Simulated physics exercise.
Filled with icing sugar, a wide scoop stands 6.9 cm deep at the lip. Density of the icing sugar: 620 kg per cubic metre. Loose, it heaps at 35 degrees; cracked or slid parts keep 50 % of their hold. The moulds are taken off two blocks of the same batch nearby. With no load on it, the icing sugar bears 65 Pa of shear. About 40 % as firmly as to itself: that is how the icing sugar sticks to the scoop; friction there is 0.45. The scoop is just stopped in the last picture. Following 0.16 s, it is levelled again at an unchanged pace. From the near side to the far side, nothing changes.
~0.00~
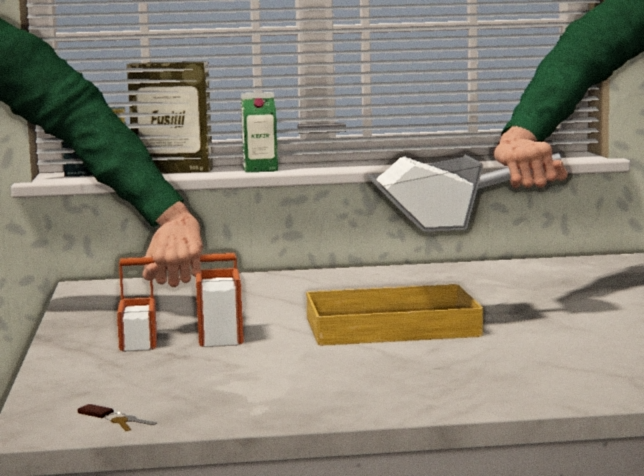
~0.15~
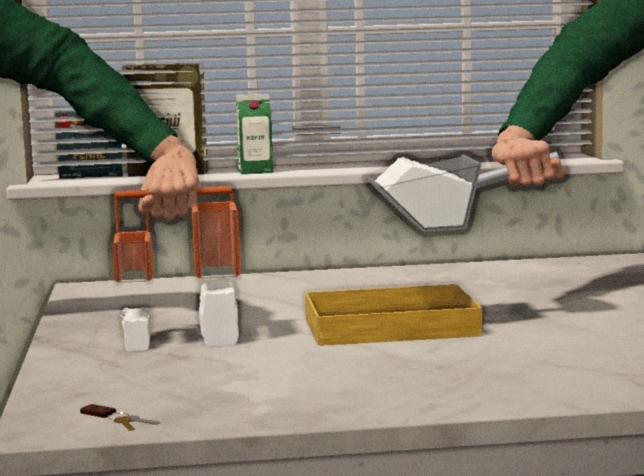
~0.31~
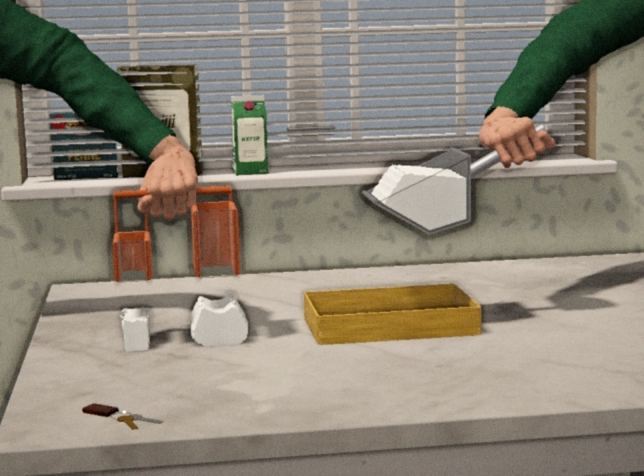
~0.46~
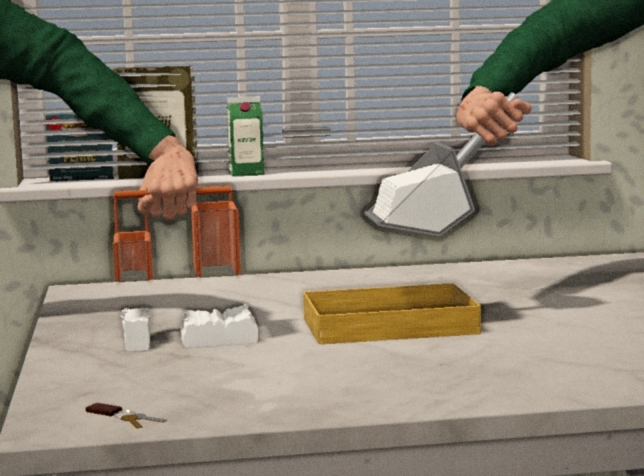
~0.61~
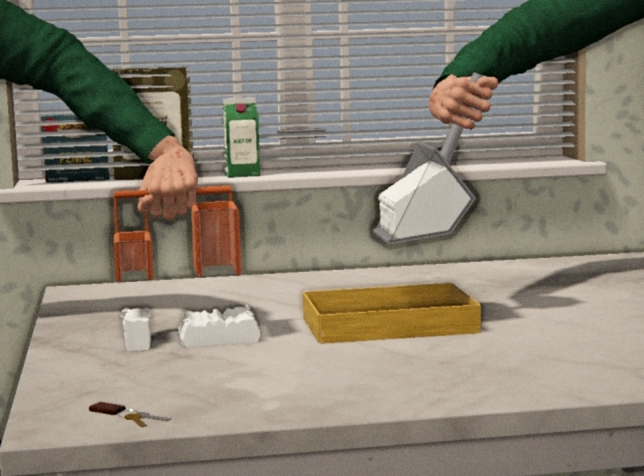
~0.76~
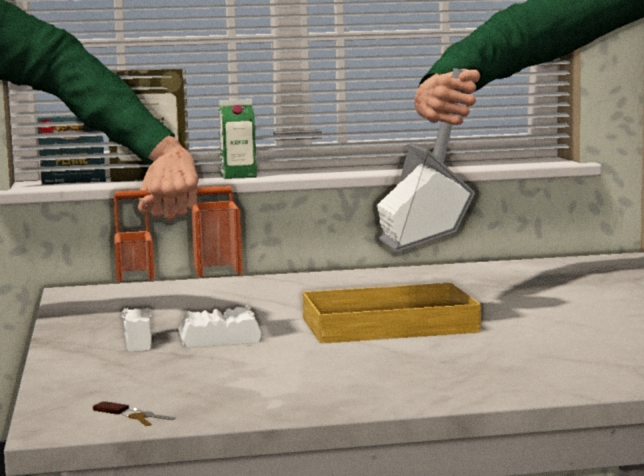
Two green-sleeved arms reached over a marble counter; the left hand lifted an orange mould off two white blocks, the taller one slumped into a jagged heap, and the right hand tilted a powder-filled scoop steeply.
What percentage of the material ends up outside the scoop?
Roughly 31 %.
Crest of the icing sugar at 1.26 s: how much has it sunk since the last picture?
About 2.5 centimetres.
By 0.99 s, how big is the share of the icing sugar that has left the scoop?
About 12 %.
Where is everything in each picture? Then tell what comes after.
The first frame shows lip at (382, 184), tilt 0 degrees; highest point of the icing sugar at (415, 166); test blocks 4.9 cm, 9.0 cm high (left to right).
The second frame shows lip at (381, 185), tilt 1 degrees; highest point of the icing sugar at (414, 167); test blocks 4.9 cm, 8.4 cm high (left to right).
The third frame shows lip at (377, 200), tilt 15 degrees; highest point of the icing sugar at (411, 174); test blocks 4.9 cm, 6.2 cm high (left to right).
The fourth frame shows lip at (380, 221), tilt 34 degrees; highest point of the icing sugar at (455, 172); test blocks 4.9 cm, 4.2 cm high (left to right).
The fifth frame shows lip at (389, 240), tilt 53 degrees; highest point of the icing sugar at (442, 170); test blocks 4.9 cm, 4.1 cm high (left to right).
The sixth frame shows lip at (396, 247), tilt 62 degrees; highest point of the icing sugar at (436, 173); test blocks 4.9 cm, 4.1 cm high (left to right).
By 0.99 s, the scoop is at 60 degrees and 13 % has left it.
By 1.26 s, the scoop is at 30 degrees and 31 % has left it.
By 1.53 s, the scoop is at 1 degrees and 31 % has left it.
By 1.79 s, the scoop is at 0 degrees and 31 % has left it.
By 1.90 s, at the end, the scoop is at 0 degrees and 31 % has left it.
